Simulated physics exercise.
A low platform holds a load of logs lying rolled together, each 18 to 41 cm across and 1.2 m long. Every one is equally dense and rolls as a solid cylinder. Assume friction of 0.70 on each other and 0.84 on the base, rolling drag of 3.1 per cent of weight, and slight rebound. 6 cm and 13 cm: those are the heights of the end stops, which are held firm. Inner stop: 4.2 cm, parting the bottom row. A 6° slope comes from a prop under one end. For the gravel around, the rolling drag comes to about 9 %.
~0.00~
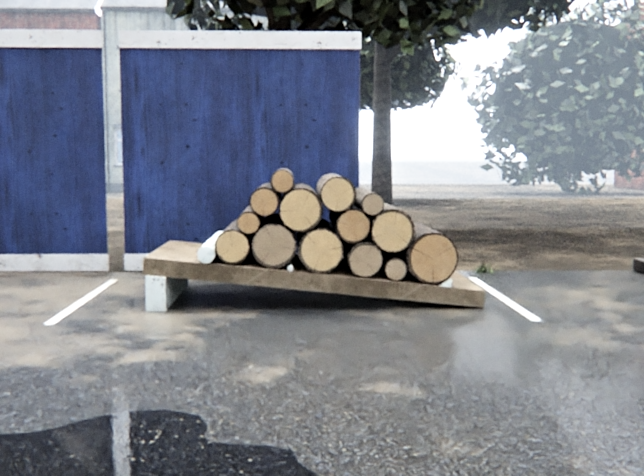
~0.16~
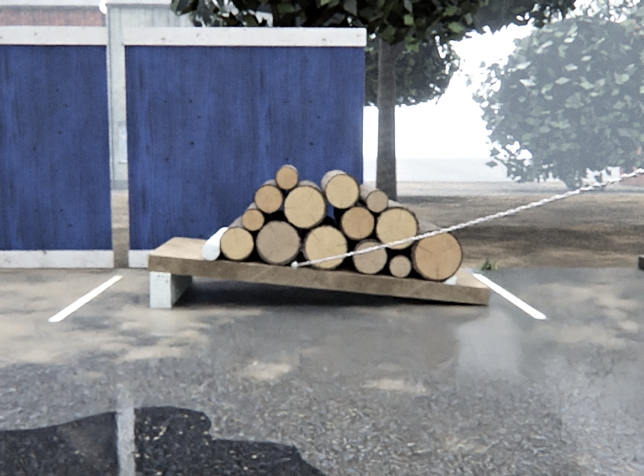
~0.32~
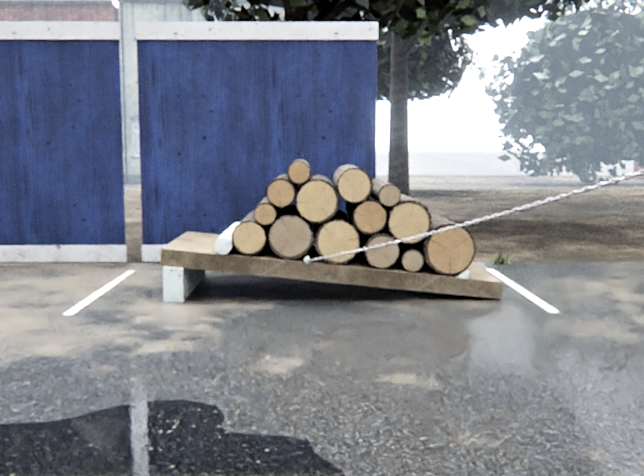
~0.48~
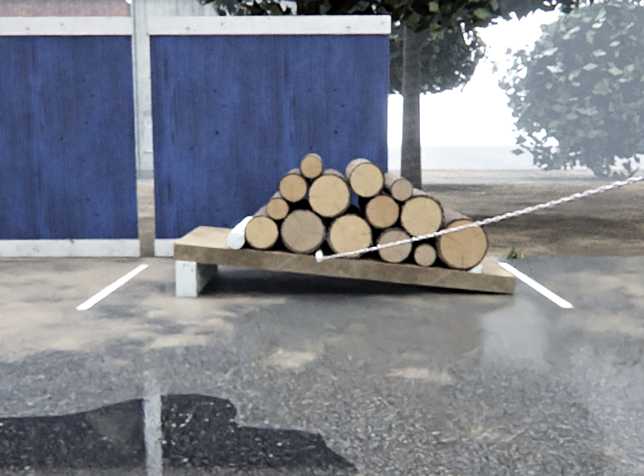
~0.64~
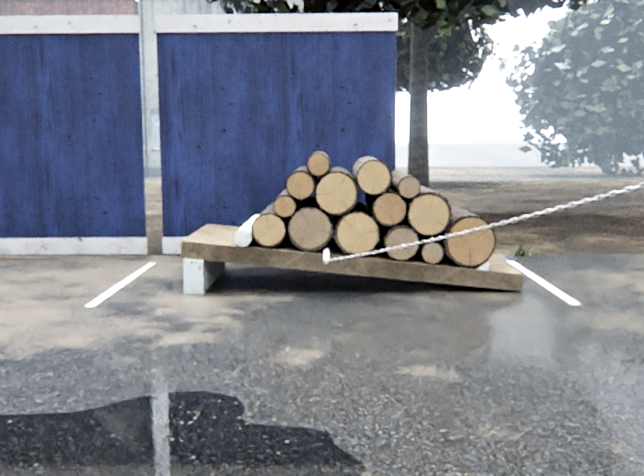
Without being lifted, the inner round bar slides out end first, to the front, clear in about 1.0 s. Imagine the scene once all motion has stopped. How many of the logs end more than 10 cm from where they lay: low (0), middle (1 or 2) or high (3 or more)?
Low: 0 of them end up that far away.
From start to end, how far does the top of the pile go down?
Around 0 centimetres.
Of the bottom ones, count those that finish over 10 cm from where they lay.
I count 0 in total.
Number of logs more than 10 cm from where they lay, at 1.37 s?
At that moment the count is 0.
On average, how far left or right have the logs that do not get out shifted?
Mean shift: Near 0 cm, leftward.
After 1.37 s, 0 now displaced over 10 cm.
After 1.52 s, 0 now displaced over 10 cm.
In the end, by 1.8 s, 0 moved over 10 cm; not one across the white lines; top of the pile 1.1 m high, from 1.1 m.
